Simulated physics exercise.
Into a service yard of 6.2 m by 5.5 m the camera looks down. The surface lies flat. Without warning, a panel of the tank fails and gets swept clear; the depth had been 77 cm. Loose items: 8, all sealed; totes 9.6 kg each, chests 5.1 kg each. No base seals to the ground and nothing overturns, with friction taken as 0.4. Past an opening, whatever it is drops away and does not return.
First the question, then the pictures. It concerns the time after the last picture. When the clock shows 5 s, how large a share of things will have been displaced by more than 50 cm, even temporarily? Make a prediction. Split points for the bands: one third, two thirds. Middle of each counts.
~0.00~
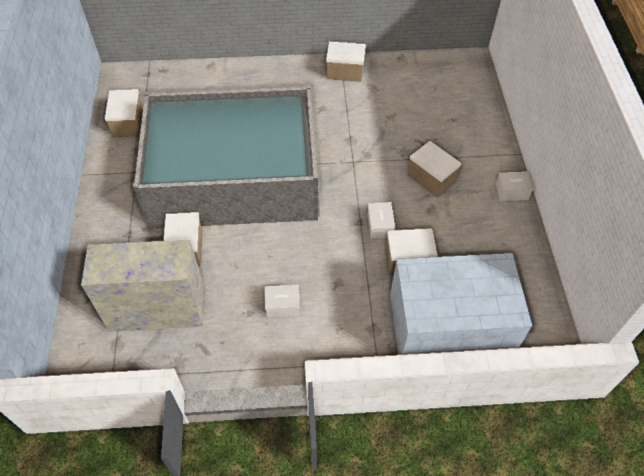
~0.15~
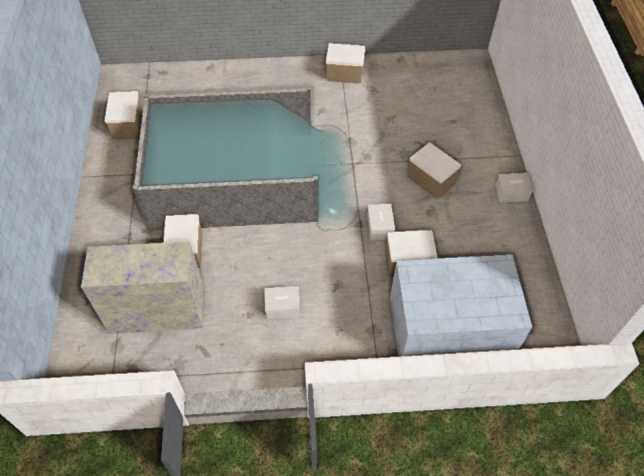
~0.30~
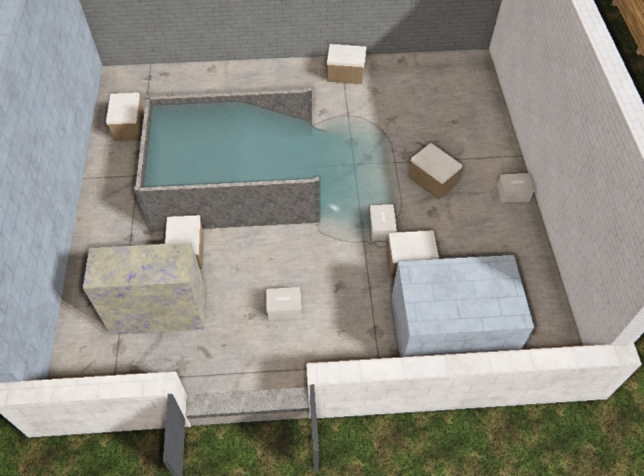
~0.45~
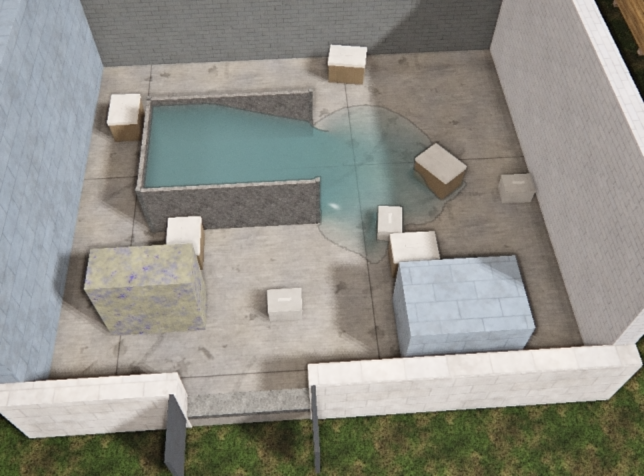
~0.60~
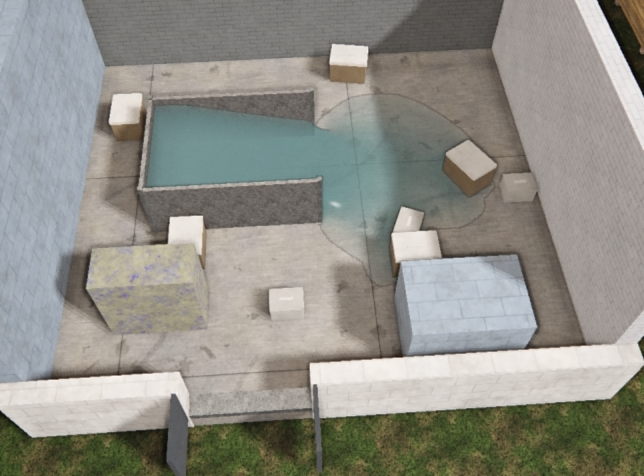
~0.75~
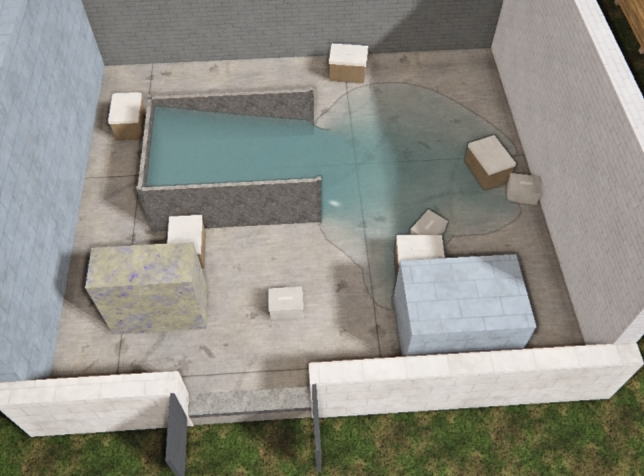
Somewhere around half, from a third to just below two thirds.
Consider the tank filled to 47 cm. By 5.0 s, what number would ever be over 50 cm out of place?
Result: 5.
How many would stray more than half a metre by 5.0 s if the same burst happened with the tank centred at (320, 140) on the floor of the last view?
In that case the number is 6.
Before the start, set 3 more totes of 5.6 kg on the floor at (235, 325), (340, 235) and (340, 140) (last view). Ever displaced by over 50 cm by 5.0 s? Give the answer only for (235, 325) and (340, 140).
Taking them in turn, the first is below the mark and the second above the mark.
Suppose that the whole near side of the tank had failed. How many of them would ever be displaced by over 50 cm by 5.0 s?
7.
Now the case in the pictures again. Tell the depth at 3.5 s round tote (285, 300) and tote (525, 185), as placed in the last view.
Depth approx. 1 cm / 34 cm.
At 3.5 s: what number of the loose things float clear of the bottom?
By my count, 5.
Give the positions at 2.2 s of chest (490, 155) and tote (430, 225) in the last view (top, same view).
Near (525, 121) and (556, 343).
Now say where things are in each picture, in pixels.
A chest at (436, 160) rests on the ground; a tote at (381, 215) rests on the ground; 3.1 m2 under water; 0 of 8 have shifted, in the first frame.
A chest at (435, 161), on the bottom; a tote at (381, 217) rests on the ground; 4.1 m2 under water; 0 of 8 have shifted, in the second frame.
A chest at (437, 162) rests on the ground; a tote at (383, 217) rests on the ground; 5.3 m2 under water; 0 of 8 have shifted, in the third frame.
A chest at (441, 162), on the bottom, 5 cm from its start; a tote at (390, 219), on the bottom, 8 cm from its start; water covers 6.6 m2; 1 of 8 have shifted, in the fourth frame.
A chest at (472, 159), on the bottom, 42 cm from its start; a tote at (409, 222), on the bottom, 30 cm from its start; water covers 8.3 m2; 2 of 8 have shifted, in the fifth frame.
A chest at (492, 153), on the bottom, 72 cm from its start; a tote at (429, 225) rests on the ground, 57 cm from its start; 10.2 m2 under water; 4 of 8 have shifted, in the sixth frame.
After 1.1 s 2 of 8 are over 50 cm from their spots; 2 afloat.
After 2.2 s 4 of 8 are over 50 cm from their spots; 4 afloat.
After 3.5 s 5 of 8 are over 50 cm from their spots; 5 afloat.
After 5.0 s 5 of 8 are over 50 cm from their spots, and 5 have been at some point; 6 afloat.
